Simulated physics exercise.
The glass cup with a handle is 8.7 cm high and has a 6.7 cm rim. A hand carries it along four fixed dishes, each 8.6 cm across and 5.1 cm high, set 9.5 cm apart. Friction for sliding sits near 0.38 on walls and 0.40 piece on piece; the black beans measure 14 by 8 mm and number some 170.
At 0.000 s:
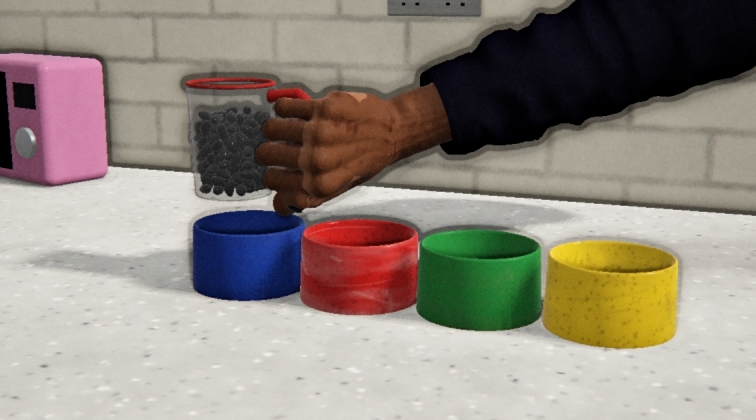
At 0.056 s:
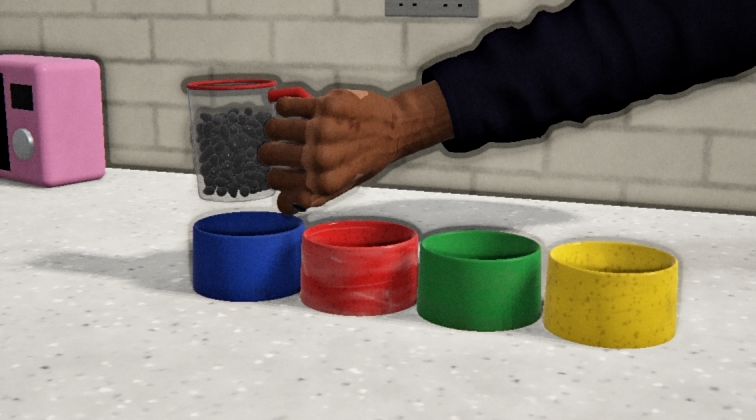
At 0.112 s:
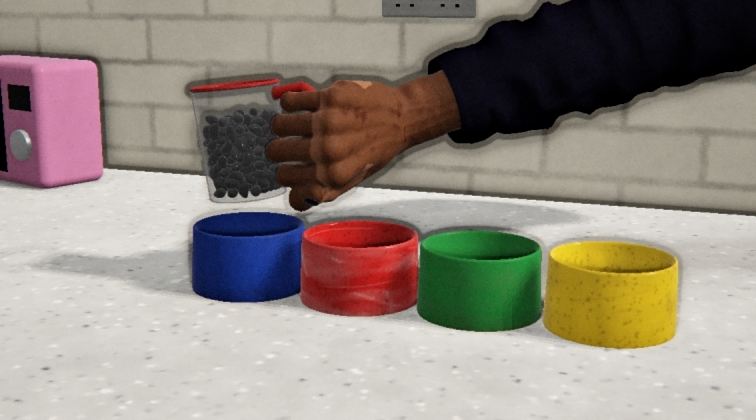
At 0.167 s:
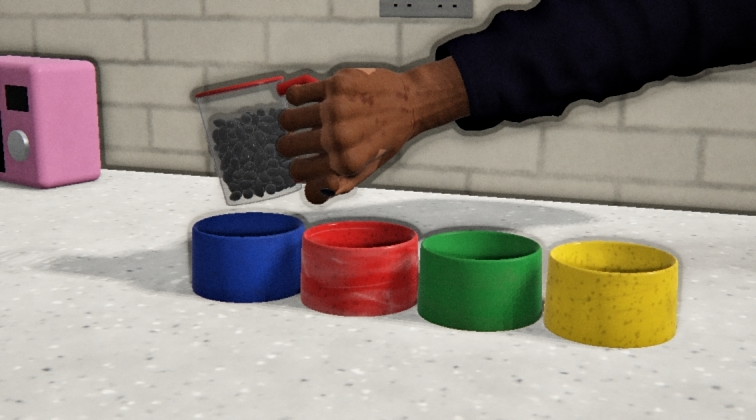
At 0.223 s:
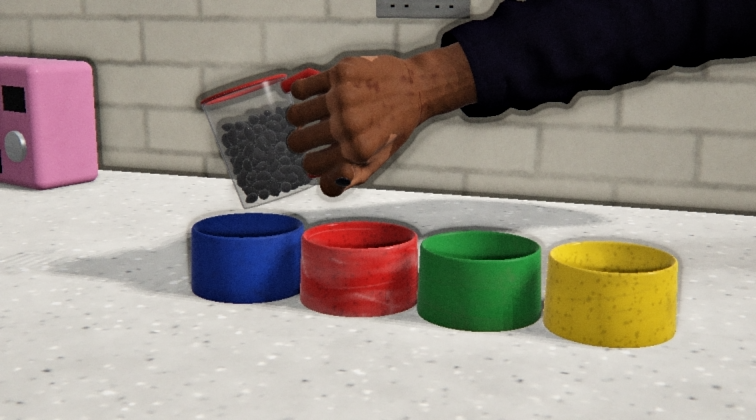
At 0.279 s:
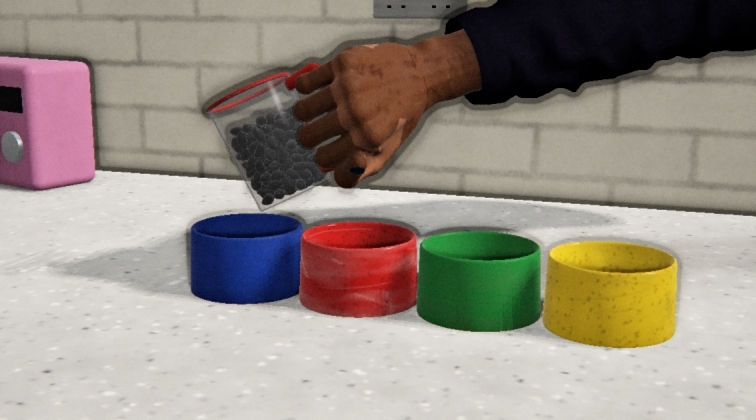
Hand tilting a clear cup of black beans steadily leftward while shifting slightly right above blue, red, green and yellow dishes.
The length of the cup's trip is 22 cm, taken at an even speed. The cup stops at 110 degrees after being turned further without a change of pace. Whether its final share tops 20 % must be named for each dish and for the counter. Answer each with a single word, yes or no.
Red dish yes, blue dish no, green dish yes, yellow dish no, counter no.
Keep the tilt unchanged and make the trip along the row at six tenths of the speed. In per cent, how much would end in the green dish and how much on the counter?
Shares: Green 0, counter 10.
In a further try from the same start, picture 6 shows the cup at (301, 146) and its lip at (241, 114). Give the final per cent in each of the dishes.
Dish by dish: Red 10 percent, blue 0 percent, green 80 percent, yellow 0 percent.
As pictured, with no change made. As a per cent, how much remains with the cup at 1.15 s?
It comes to about 60 percent.
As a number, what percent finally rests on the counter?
Estimate: Close to 10 %.
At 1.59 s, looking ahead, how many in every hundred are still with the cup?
Somewhere near 15 per cent.
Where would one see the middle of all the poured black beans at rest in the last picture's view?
Centre at rest, approx.: (392, 283) px.
After 0.80 s, tilt 89 degrees; cup holds 100 %.
Then, at 1.15 s, tilt 110 degrees; cup holds 60 %, red 40 %.
After 1.59 s, tilt 110 degrees; cup holds 15 %, red 55 %, green 25 %.
In the end, at 2.7 s, red 55 %, blue 0 %, green 40 %, yellow 0 %, counter 10 %.
